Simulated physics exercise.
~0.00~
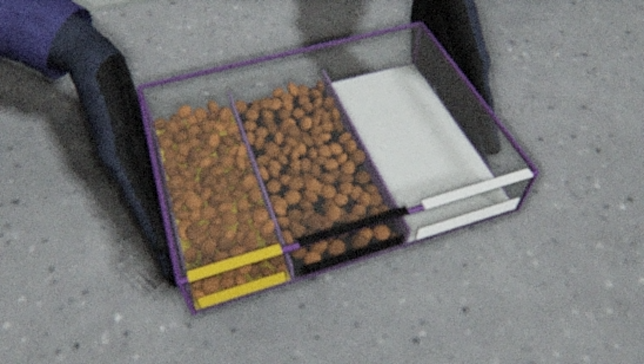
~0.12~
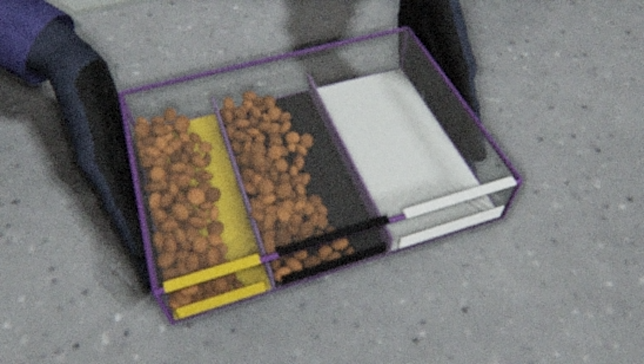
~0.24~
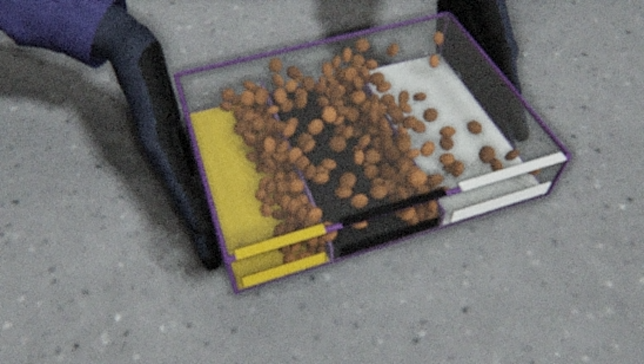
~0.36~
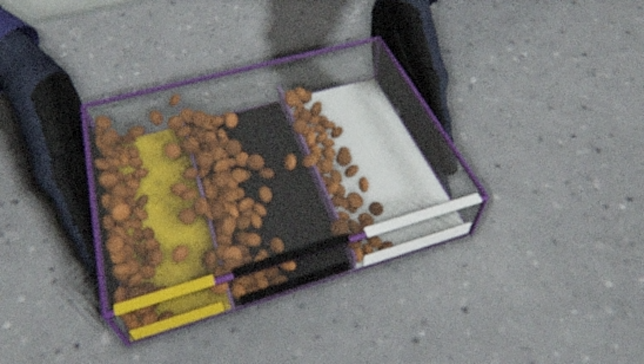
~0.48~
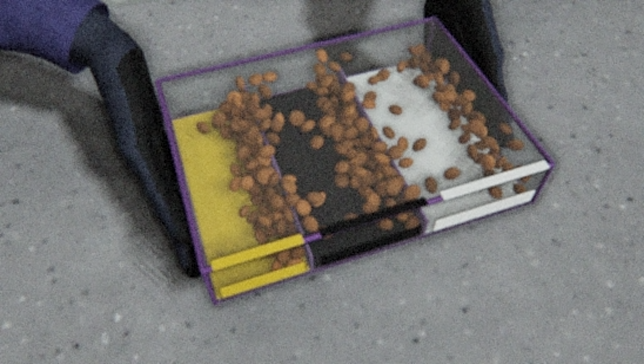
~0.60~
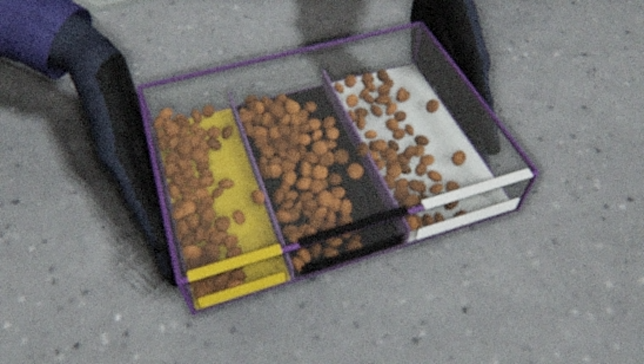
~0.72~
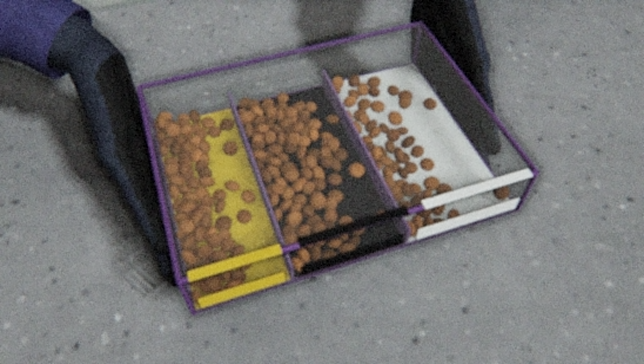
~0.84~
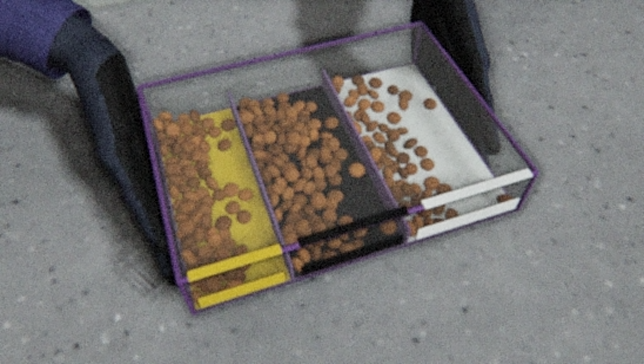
On a speckled grey surface, gloved hands shaking a clear lidded box left and right, spreading brown kibble unevenly across yellow, black and white sections.
